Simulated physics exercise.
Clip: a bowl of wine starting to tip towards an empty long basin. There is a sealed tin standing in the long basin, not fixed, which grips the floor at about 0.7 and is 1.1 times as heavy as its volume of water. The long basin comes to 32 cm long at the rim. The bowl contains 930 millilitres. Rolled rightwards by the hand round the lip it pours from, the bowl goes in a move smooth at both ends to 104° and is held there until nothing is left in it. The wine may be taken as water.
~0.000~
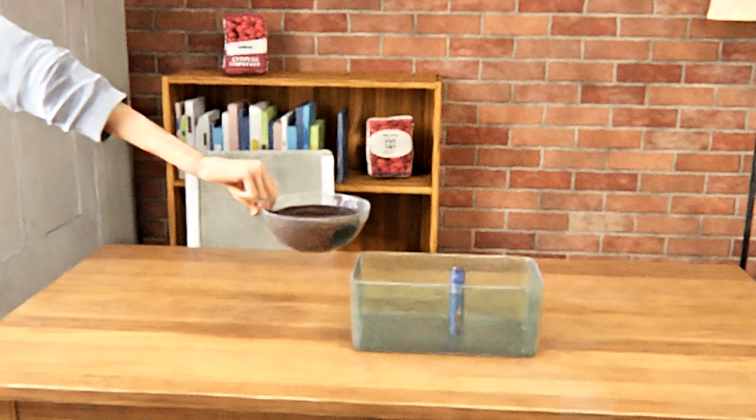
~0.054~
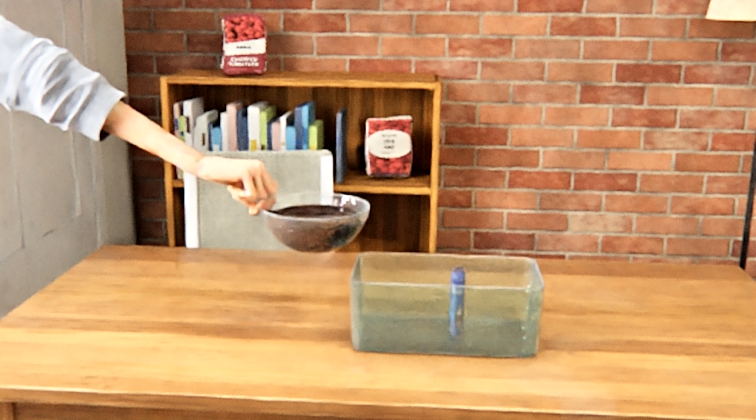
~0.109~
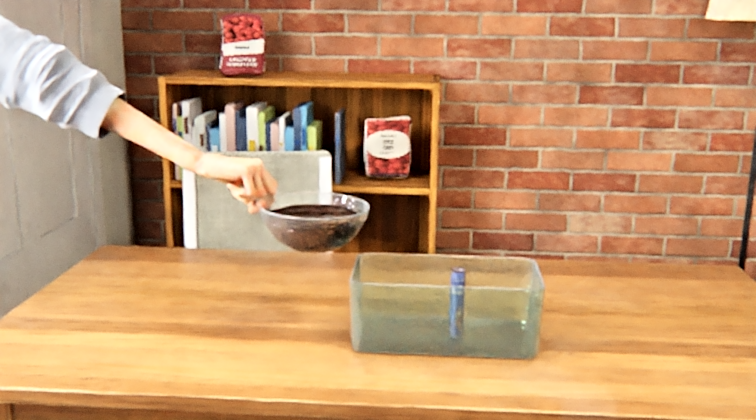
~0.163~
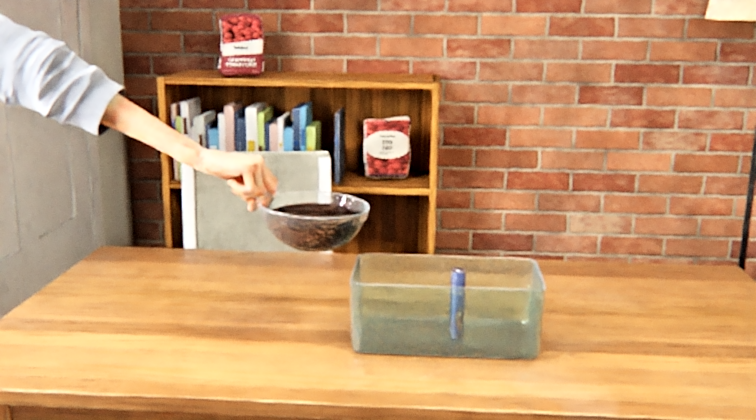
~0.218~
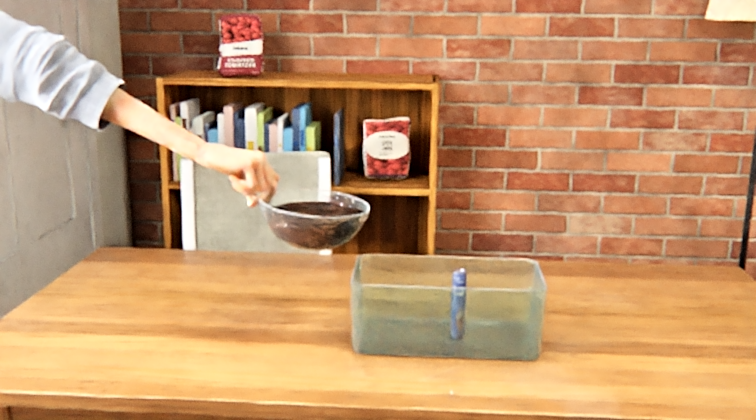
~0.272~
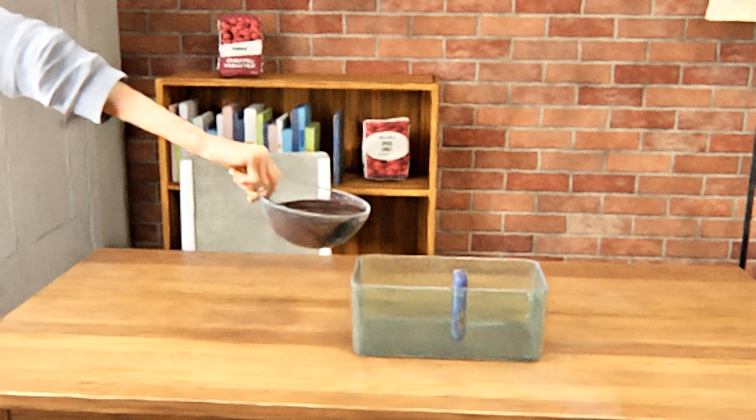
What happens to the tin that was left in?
It never tilts over.
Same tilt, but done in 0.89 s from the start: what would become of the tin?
Tips over.
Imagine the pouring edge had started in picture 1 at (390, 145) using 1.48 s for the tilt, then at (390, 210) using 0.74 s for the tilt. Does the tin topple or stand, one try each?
The tin overturns the first time and overturns the second time.
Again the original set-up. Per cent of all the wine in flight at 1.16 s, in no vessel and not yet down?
I'd say some 8 per cent is in the air.
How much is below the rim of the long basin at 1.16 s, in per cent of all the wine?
Some 90 percent.
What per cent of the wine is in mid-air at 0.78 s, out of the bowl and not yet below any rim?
34 %.
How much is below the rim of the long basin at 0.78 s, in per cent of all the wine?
I'd put it near 16 percent.
Then, 0.78 s in, the tilt is 57° and 50 per cent is still to pour; the tin stands where it began.
Then, 1.16 s in, the tilt is 92° and 1 per cent is still to pour; the tin stands 1 cm from where it began.
Then, 1.55 s in, the tilt is 104° and 0 per cent is still to pour; the tin stands where it began.
Then, 1.98 s in, the tilt is 104° and 0 per cent is still to pour; the tin stands where it began.
Finally, the tin stands where it began.
